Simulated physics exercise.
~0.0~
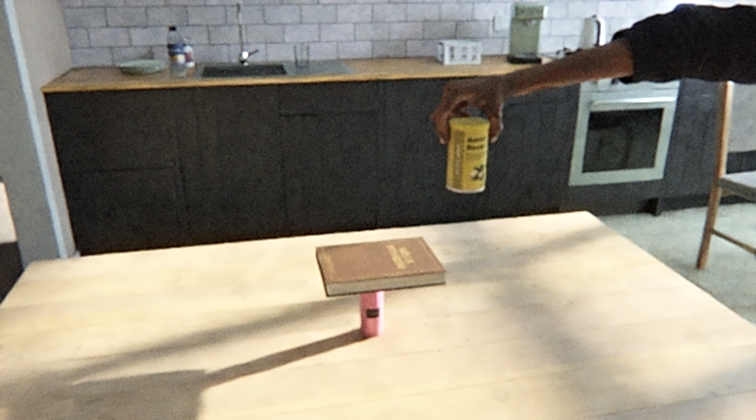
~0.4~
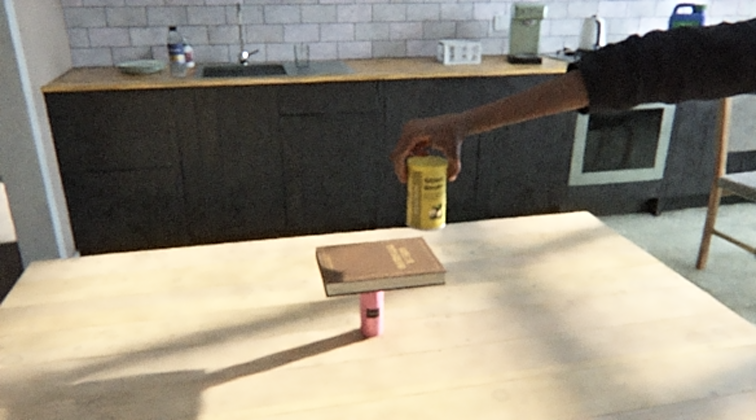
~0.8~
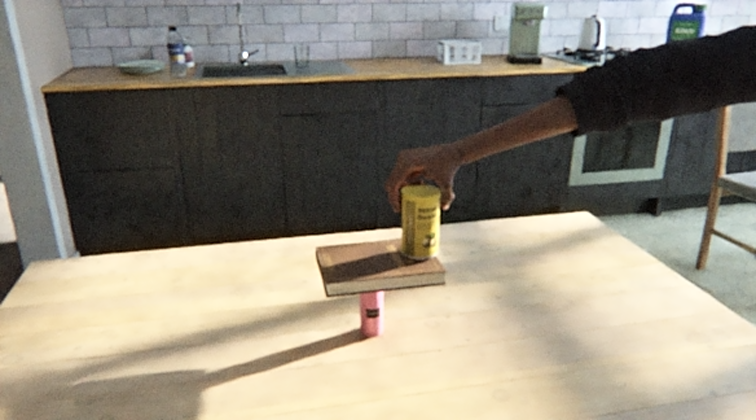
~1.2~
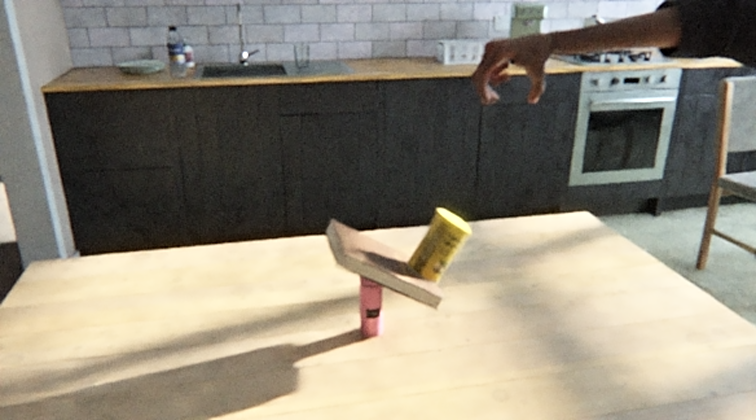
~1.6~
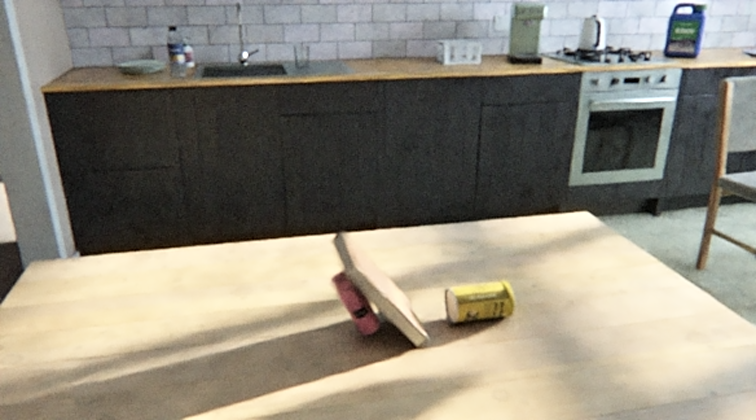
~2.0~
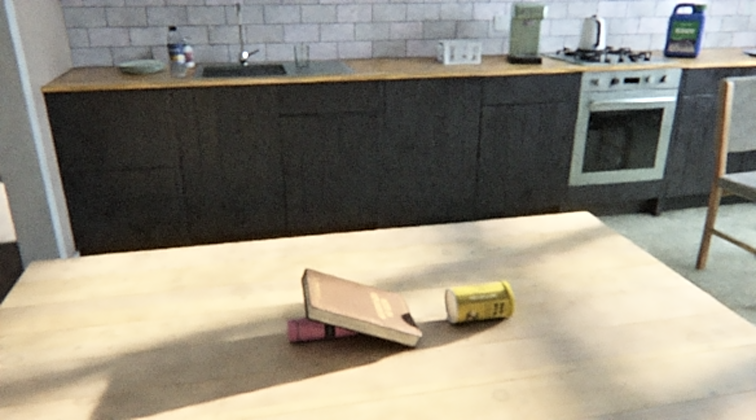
Hand setting a yellow tin on a brown book balanced atop a pink shaker, then letting go as everything topples over.
